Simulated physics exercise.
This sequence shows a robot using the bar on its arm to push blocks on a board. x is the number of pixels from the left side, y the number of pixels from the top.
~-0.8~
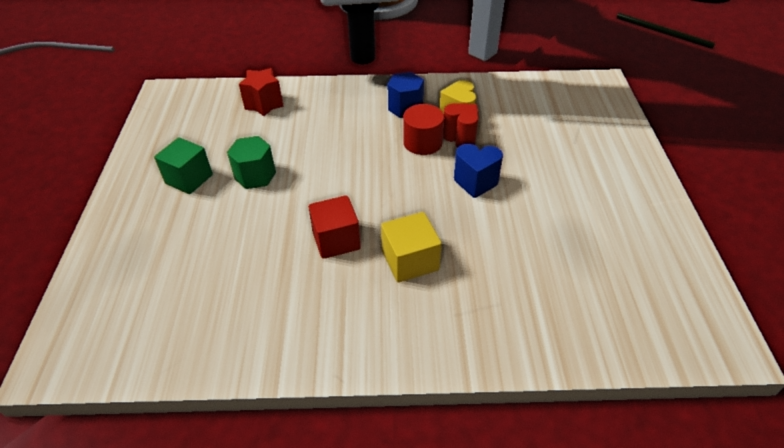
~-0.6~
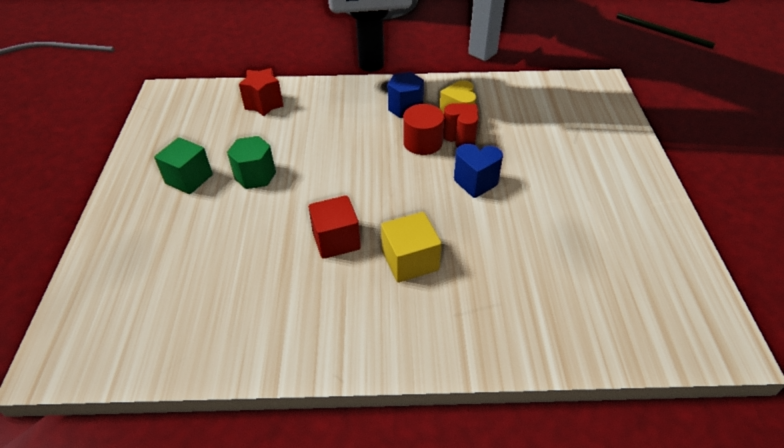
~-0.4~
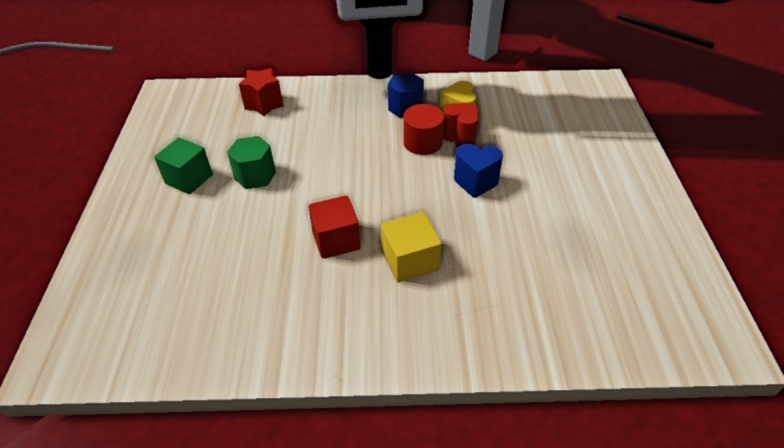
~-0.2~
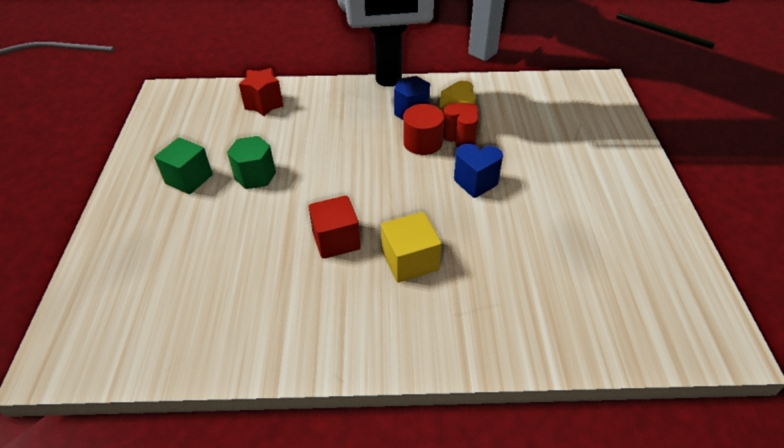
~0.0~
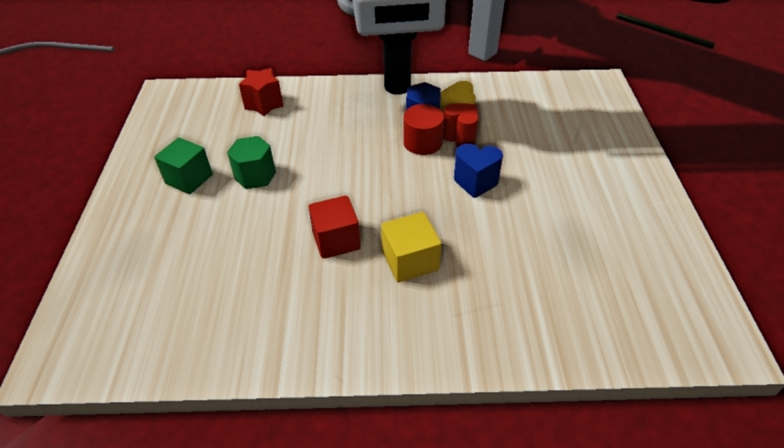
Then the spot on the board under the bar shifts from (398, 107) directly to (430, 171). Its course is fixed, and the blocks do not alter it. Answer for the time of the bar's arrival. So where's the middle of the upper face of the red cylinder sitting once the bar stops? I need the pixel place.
About (460, 161).
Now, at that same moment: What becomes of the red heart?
The block you're asking about gets moved.
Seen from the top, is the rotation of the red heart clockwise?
Final answer: Yes.
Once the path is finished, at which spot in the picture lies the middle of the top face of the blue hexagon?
Its top middle is near (444, 104).
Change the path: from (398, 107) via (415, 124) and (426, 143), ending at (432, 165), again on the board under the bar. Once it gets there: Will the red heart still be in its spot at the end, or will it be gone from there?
That block slides.
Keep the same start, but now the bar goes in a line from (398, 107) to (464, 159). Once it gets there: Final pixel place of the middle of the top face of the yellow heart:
Roughly at (483, 90).
On the path given first. One third of the way, bar (409, 108); blue hexagon (440, 102), turned 60° anticlockwise; red cylinder (432, 125); red heart (475, 114), turned 15° clockwise.
Two thirds of the way, bar (420, 129); blue hexagon (444, 104), turned 80° anticlockwise; red cylinder (444, 140); red heart (480, 114), turned 25° clockwise; blue heart (483, 157).
At the end, bar (431, 151); blue hexagon (444, 104), turned 80° anticlockwise; red cylinder (460, 161); red heart (480, 114), turned 25° clockwise; blue heart (506, 169), turned 35° anticlockwise.
